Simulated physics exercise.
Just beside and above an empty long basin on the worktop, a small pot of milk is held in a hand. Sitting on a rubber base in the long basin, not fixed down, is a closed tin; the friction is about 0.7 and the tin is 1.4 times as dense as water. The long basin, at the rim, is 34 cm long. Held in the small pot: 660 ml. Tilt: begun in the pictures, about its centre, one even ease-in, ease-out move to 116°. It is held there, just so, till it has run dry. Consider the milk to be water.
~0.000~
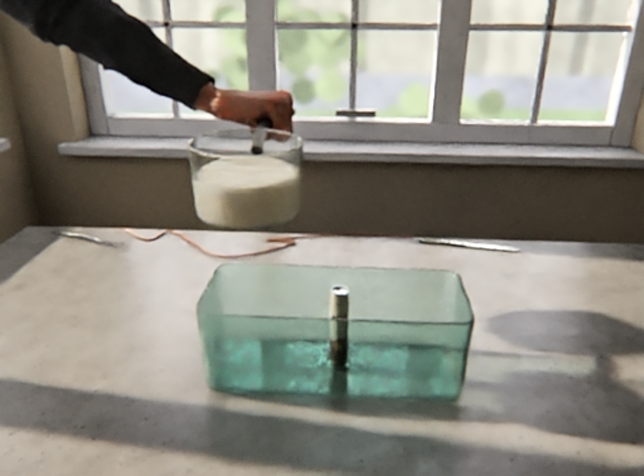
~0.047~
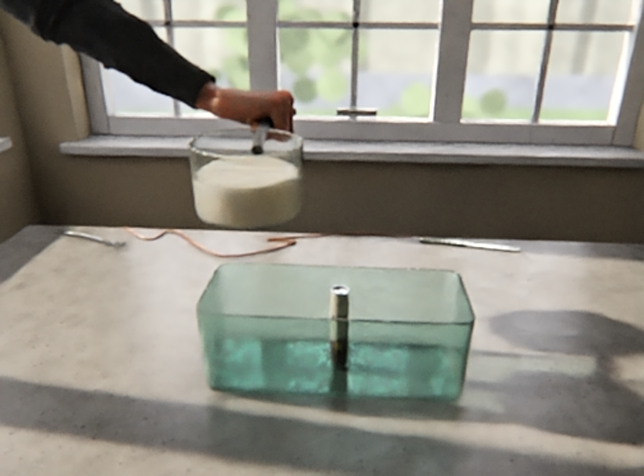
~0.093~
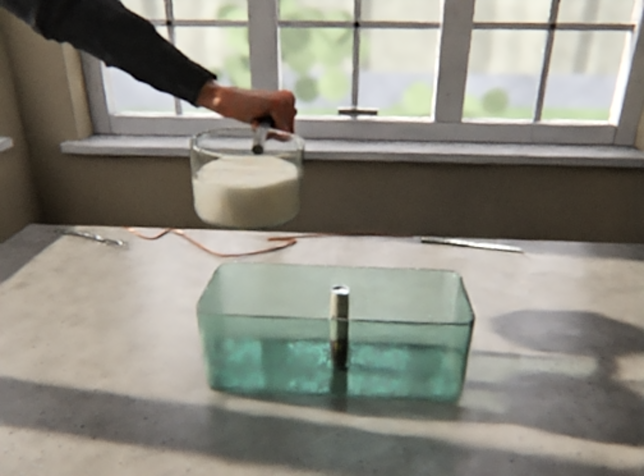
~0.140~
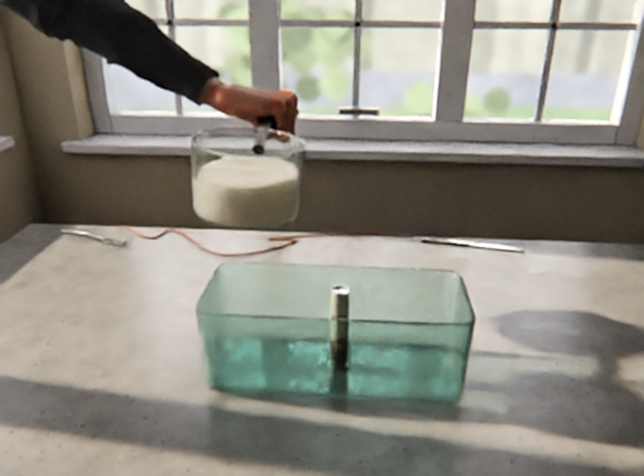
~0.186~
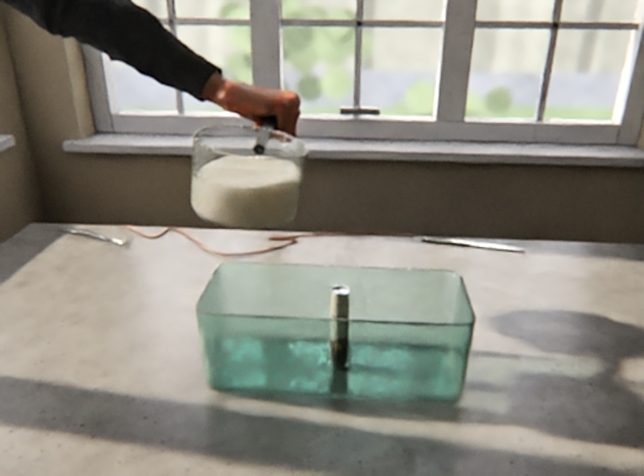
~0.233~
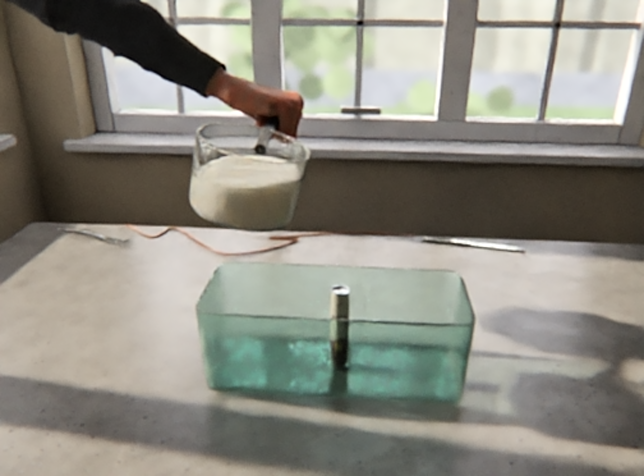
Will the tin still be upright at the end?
Yes - bet it holds up.
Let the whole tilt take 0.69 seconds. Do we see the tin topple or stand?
Result: Tin tipped over.
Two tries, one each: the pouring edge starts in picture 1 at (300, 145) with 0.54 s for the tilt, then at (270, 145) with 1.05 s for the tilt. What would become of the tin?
Run one: It tumbles. Run two: It does not tip.
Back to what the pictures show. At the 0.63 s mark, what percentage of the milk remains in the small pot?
I reckon about 70 in a hundred is still held.
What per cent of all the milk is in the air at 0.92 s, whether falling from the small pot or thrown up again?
Roughly 14 per cent.
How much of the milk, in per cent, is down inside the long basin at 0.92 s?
Close to 74 in a hundred.
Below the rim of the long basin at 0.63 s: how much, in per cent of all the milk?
Roughly 3 percent of it.
By 0.63 s the tilt is 76° and 71 per cent is still to pour; the tin stands where it began.
By 0.92 s the tilt is 112° and 12 per cent is still to pour; the tin stands where it began.
By 1.22 s the tilt is 116° and 0 per cent is still to pour; the tin stands where it began.
By 1.55 s the tilt is 116° and 0 per cent is still to pour; the tin stands where it began.
At rest the tin stands where it began.
